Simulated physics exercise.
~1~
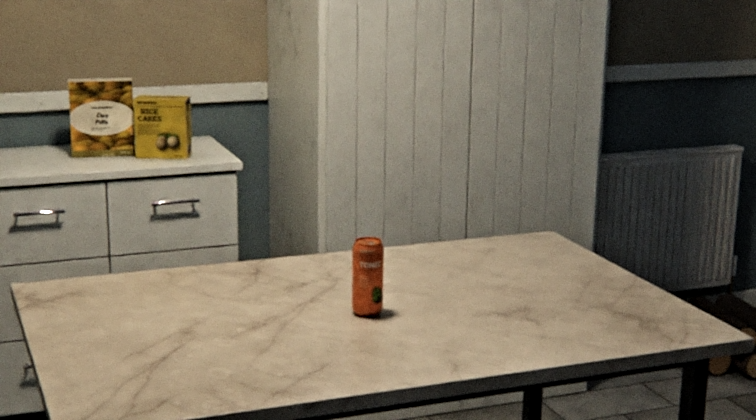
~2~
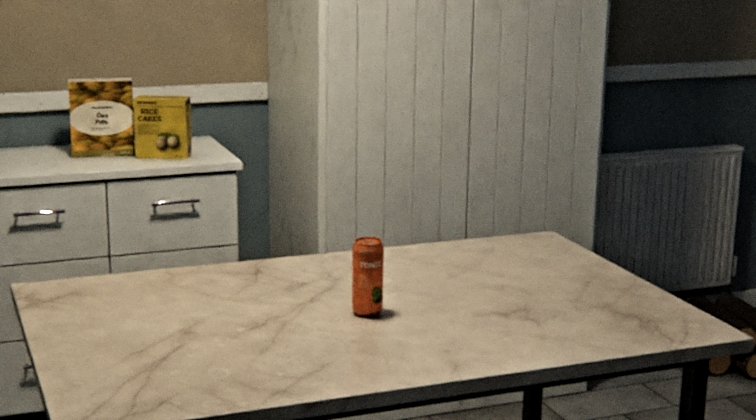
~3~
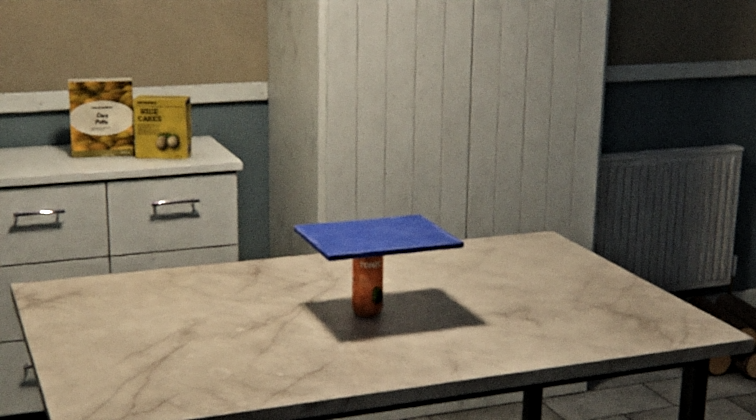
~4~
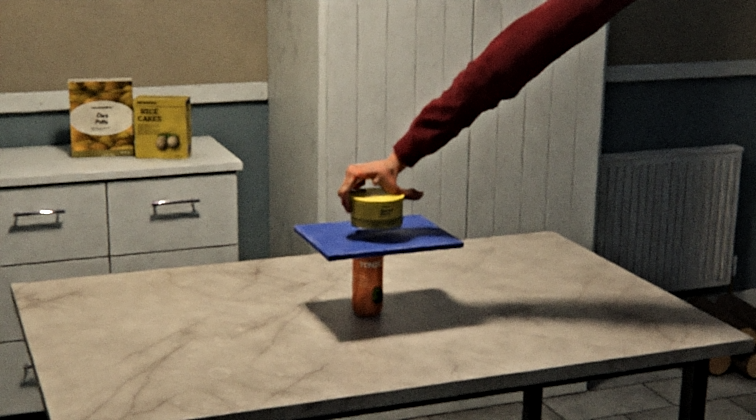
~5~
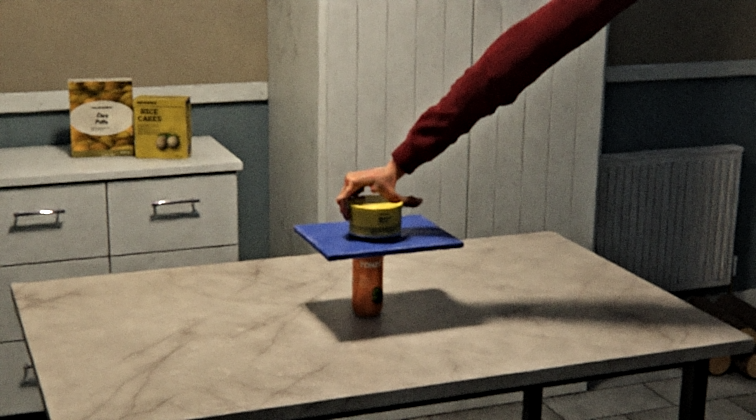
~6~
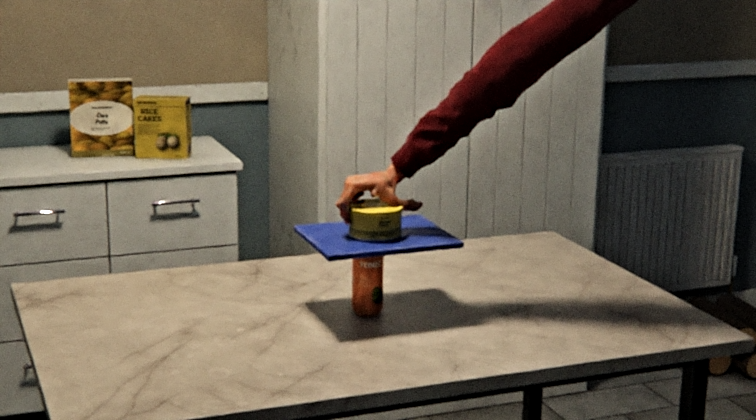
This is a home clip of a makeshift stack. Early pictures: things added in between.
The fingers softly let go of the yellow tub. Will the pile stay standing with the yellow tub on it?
The stack stays put.
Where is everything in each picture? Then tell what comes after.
In the first frame, the last thing is not in view yet; orange can (368, 277).
In the second frame, the last thing is not in view yet; orange can (368, 277).
In the third frame, the last thing is not in view yet; orange can (368, 277).
In the fourth frame, still above its spot; yellow tub (377, 209); orange can (368, 277).
In the fifth frame, still above its spot; yellow tub (375, 216); orange can (368, 277).
In the sixth frame, in place under the hand; yellow tub (375, 220); orange can (368, 277).
Then, 0.80 s later than the last frame, things are still on the move.
Then, 1.70 s later than the last frame, as before.
When it is over, all 3 as before. End places, in pixels of the last picture, yellow tub near (375, 221). The stack stays up.
